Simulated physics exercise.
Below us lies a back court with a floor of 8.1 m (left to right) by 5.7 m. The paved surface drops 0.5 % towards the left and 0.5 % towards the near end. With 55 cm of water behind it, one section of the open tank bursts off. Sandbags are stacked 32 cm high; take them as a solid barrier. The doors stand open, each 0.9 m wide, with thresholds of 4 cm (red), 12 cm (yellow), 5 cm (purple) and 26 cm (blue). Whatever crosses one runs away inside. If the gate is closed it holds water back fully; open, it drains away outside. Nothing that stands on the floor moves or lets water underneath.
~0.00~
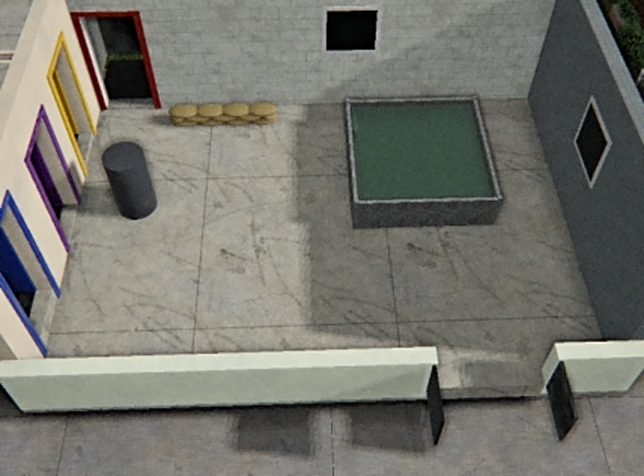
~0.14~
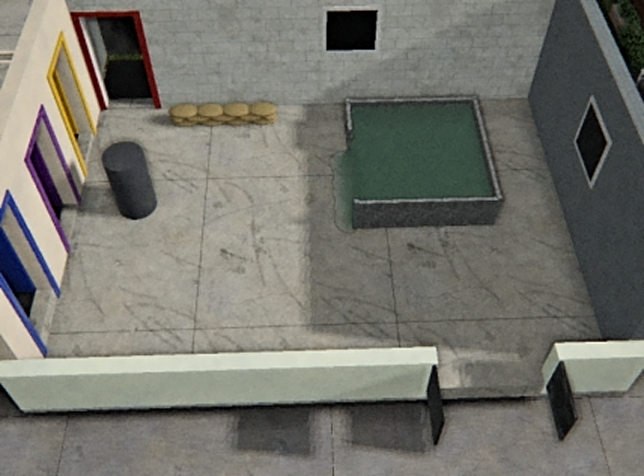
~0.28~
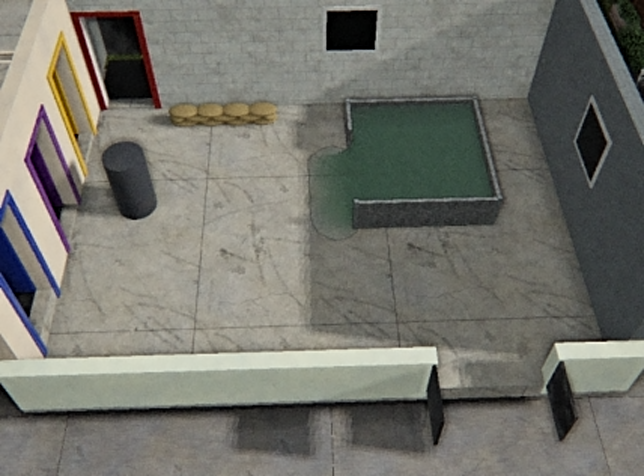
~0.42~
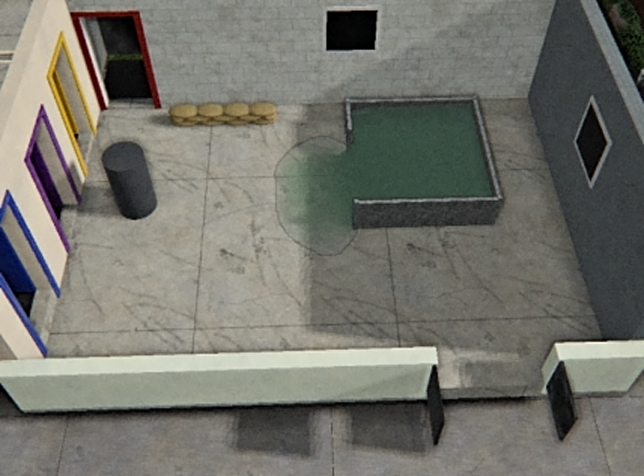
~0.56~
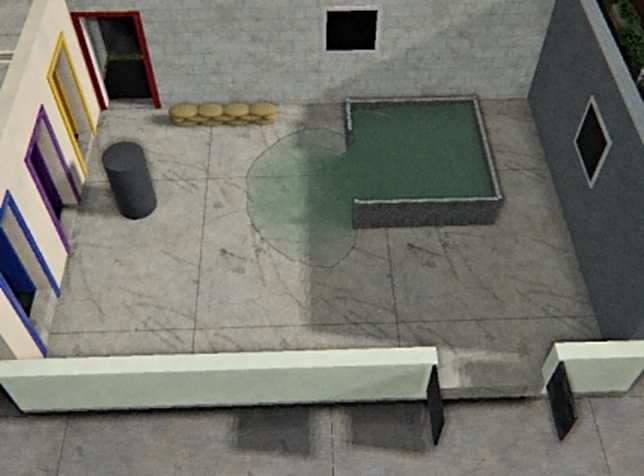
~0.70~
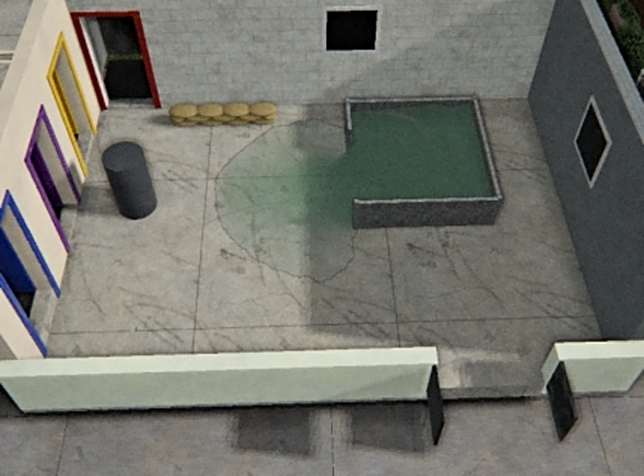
Green water sits still in a raised open tank in a walled court, then pours out through a gap as part of the tank's left side gives way. It spreads leftward across the grey paving in a widening, thinning rounded sheet, reaching toward the dark cylinder and fanning toward the near wall.
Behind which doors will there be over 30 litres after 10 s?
The water let in: At the red door it exceeds the limit; at the yellow door it exceeds the limit; at the purple door it goes over the limit; at the blue door it keeps below the limit.
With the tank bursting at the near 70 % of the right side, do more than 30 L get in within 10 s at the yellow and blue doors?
Against that limit: Yellow below, blue below.
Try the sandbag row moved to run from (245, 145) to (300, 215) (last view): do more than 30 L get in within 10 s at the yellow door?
Against that limit: Yellow below.
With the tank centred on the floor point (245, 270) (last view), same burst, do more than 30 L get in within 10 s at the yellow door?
Against that limit: Yellow under.
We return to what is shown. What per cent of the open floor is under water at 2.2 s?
Near 45 per cent is wet.
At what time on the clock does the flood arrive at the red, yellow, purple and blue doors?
Arrival: Red 2.4 s, yellow 1.8 s, purple 1.6 s, blue 2.2 s.
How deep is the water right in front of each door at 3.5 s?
In cm: Red 13, yellow 22, purple 11, blue 19.
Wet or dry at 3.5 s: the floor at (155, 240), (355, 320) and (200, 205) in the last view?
In that order: Under water, still dry, under water.
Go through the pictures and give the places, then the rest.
In the first picture, the open tank at (419, 150) is whole and still, 55 cm deep.
In the second picture, the front is at (345, 229), 0.9 m from the gap at (354, 182); 0.3 m2 of floor is under water; 55 cm left at the back of the open tank.
In the third picture, water pours out at (354, 183) and has run 1.0 m, to (334, 235); typically 9 cm deep outside, 55 cm at the open tank's back.
In the fourth picture, water pours out at (354, 183) and has run 1.4 m, to (309, 244); typically 8 cm deep outside, 55 cm at the open tank's back.
In the fifth picture, the front is at (251, 177), 1.8 m from the gap at (354, 184); 3.7 m2 of floor is under water; 55 cm left at the back of the open tank.
In the sixth picture, water pours out at (354, 184) and has run 2.3 m, to (224, 175); typically 5 cm deep outside, 51 cm at the open tank's back.
After 1.4 s water covers 30 % of the floor and is deepest (30 cm) near (347, 209); red door not reached, yellow door not reached, purple door not reached, blue door not reached.
After 2.2 s water covers 45 % of the floor and is deepest (26 cm) near (63, 280); red door not reached, yellow door 22 cm at the sill, 9 L in, purple door 7 cm at the sill, 3 L in, blue door not reached.
After 3.5 s water covers 55 % of the floor and is deepest (35 cm) near (39, 386); red door 13 cm at the sill, 20 L in, yellow door 22 cm at the sill, 83 L in, purple door 11 cm at the sill, 28 L in, blue door 19 cm at the sill, 0 L in.
After 6.0 s water covers 60 % of the floor and is deepest (16 cm) near (161, 231); red door 11 cm at the sill, 122 L in, yellow door 13 cm at the sill, 135 L in, purple door 14 cm at the sill, 81 L in, blue door 13 cm at the sill, 1 L in.
After 10.0 s water covers 90 % of the floor and is deepest (12 cm) near (39, 386); red door 9 cm at the sill, 215 L in, yellow door 8 cm at the sill, 138 L in, purple door 8 cm at the sill, 131 L in, blue door 10 cm at the sill, 1 L in.
